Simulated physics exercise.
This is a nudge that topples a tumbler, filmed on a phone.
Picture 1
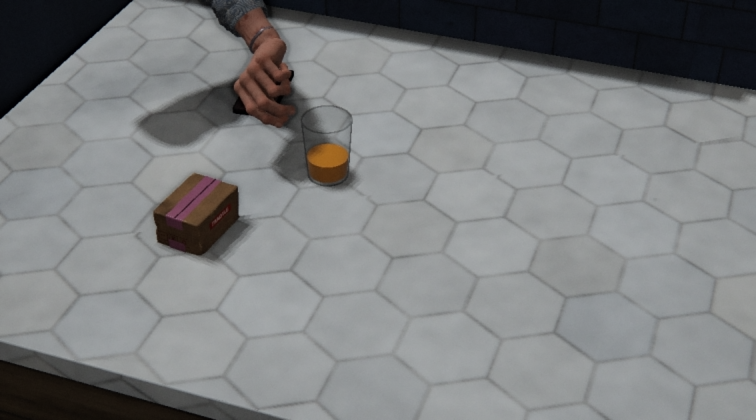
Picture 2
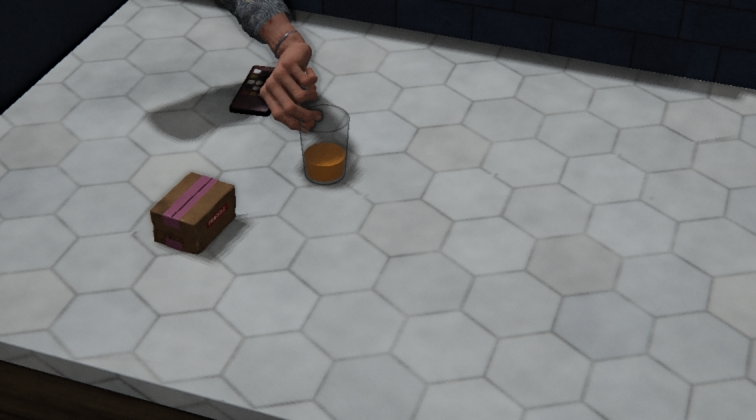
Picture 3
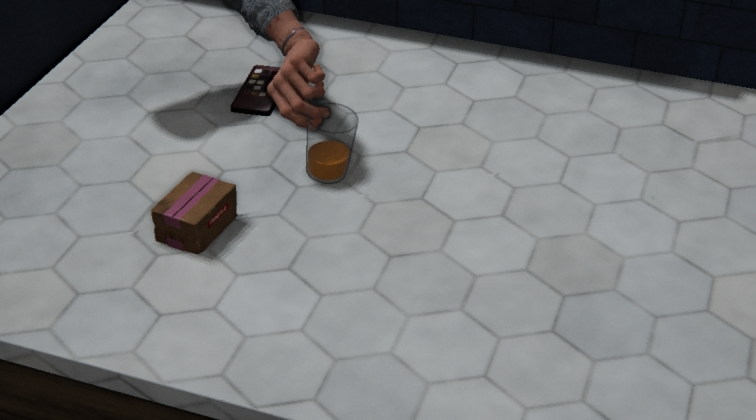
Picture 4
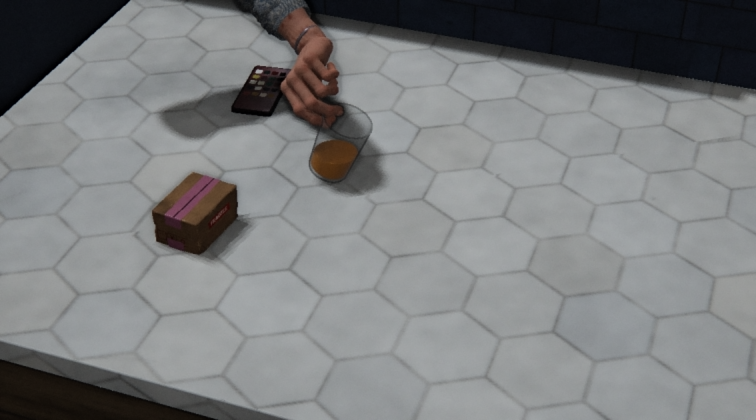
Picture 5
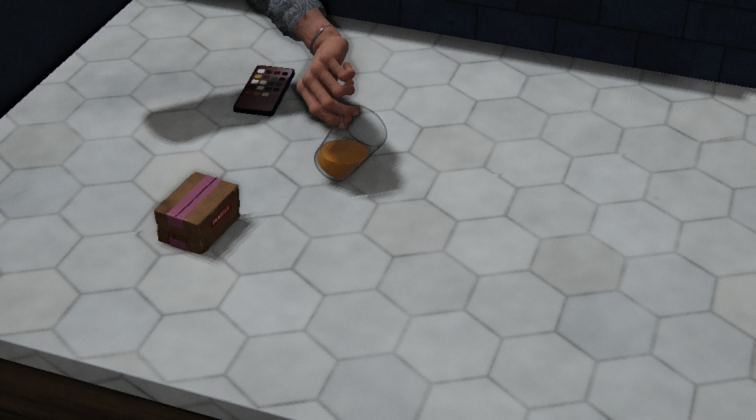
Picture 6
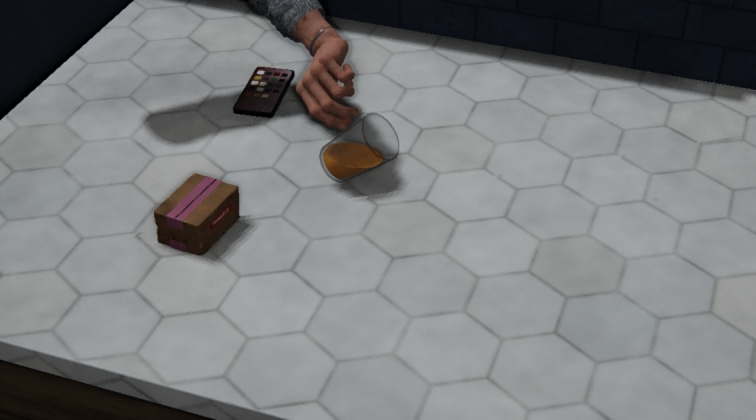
A hand in a grey sleeve reaches from the top, over a dark phone, and pushes the rim of a clear tumbler holding a little orange drink, which leans further and further to the right. The setting is a pale hexagon-tiled counter against a dark wall, seen from above at an angle. A brown box with pink tape sits unmoved at left, nearer the viewer.
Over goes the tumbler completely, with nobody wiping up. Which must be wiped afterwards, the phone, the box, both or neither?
For the phone the answer is that it avoids the spill; for the box, that it avoids the spill.
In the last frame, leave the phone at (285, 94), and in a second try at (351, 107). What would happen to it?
Option one leaves it free of the spill; option two leaves it free of the spill.
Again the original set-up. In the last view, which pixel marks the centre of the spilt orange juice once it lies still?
Its centre ends up near (554, 226) in the last picture.
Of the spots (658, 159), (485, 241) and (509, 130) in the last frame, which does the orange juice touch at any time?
First spot missed, second spot touched, last spot missed.
Shortly, the puddle covers about as much as a plate; the phone is still dry; the box is still dry.
At the finish, the puddle covers about as much as a plate; the phone is still dry; the box is still dry.
